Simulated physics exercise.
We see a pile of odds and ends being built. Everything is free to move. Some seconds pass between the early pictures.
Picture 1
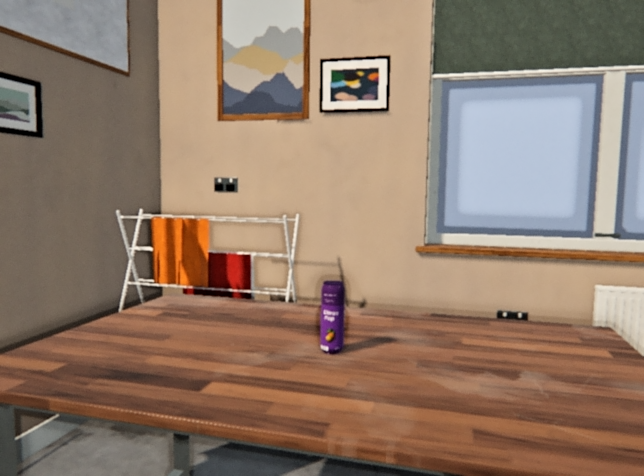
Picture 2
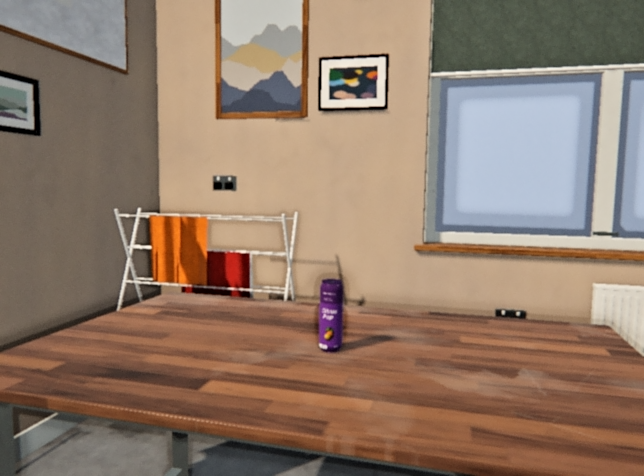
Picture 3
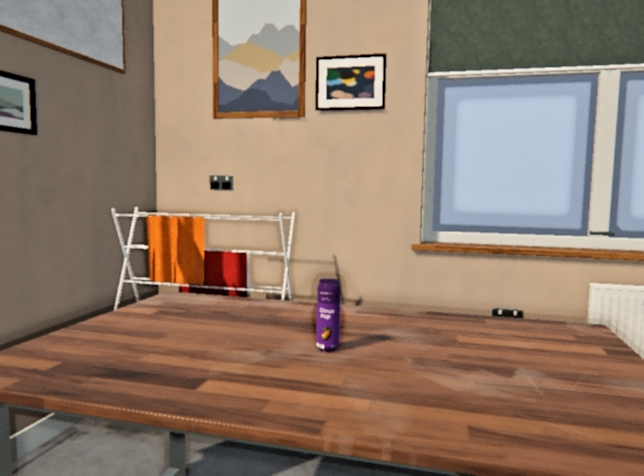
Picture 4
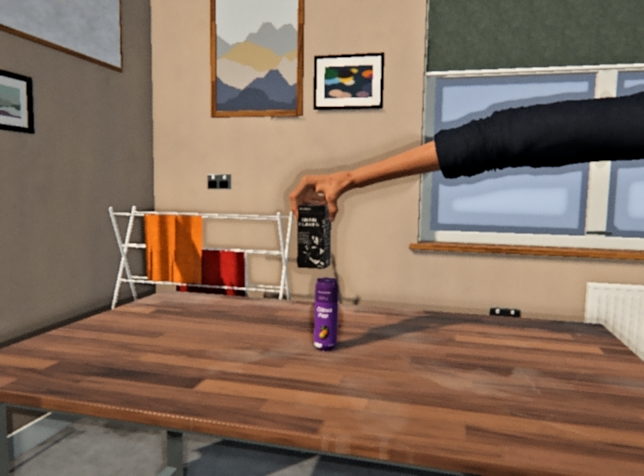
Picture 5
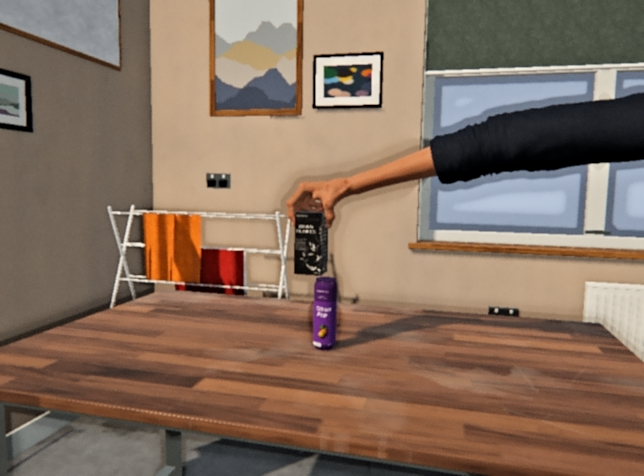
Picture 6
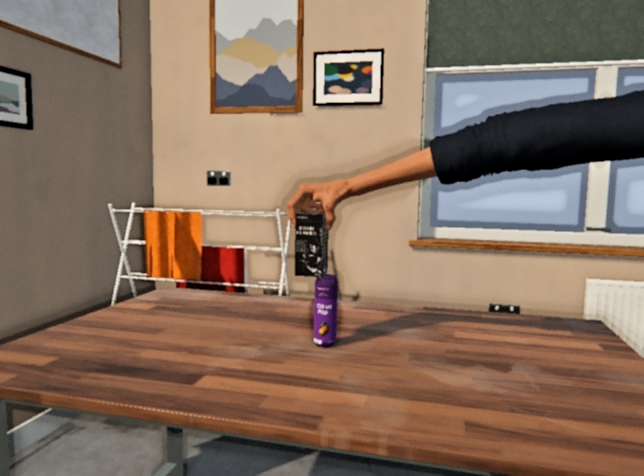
A purple can stands upright on a striped brown wooden table, seen from slightly above in a beige-walled room. Behind it are a white drying rack with orange and red cloths at left, wall art above, and a window with a dark green blind at right. As the view drifts very slightly, a dark-sleeved arm appears from the right, its hand lowering a black carton onto the can and keeping hold.
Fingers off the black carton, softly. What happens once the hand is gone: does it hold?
In the end the pile comes apart.
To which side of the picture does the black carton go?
To the left.
Then, 0.40 s after the last picture, black carton now fallen.
Then, 0.50 s after the last picture, things are still on the move.
At rest, fallen, black carton; purple can in place. Seen from the same camera at the end, black carton near (265, 326). The pile gives way.
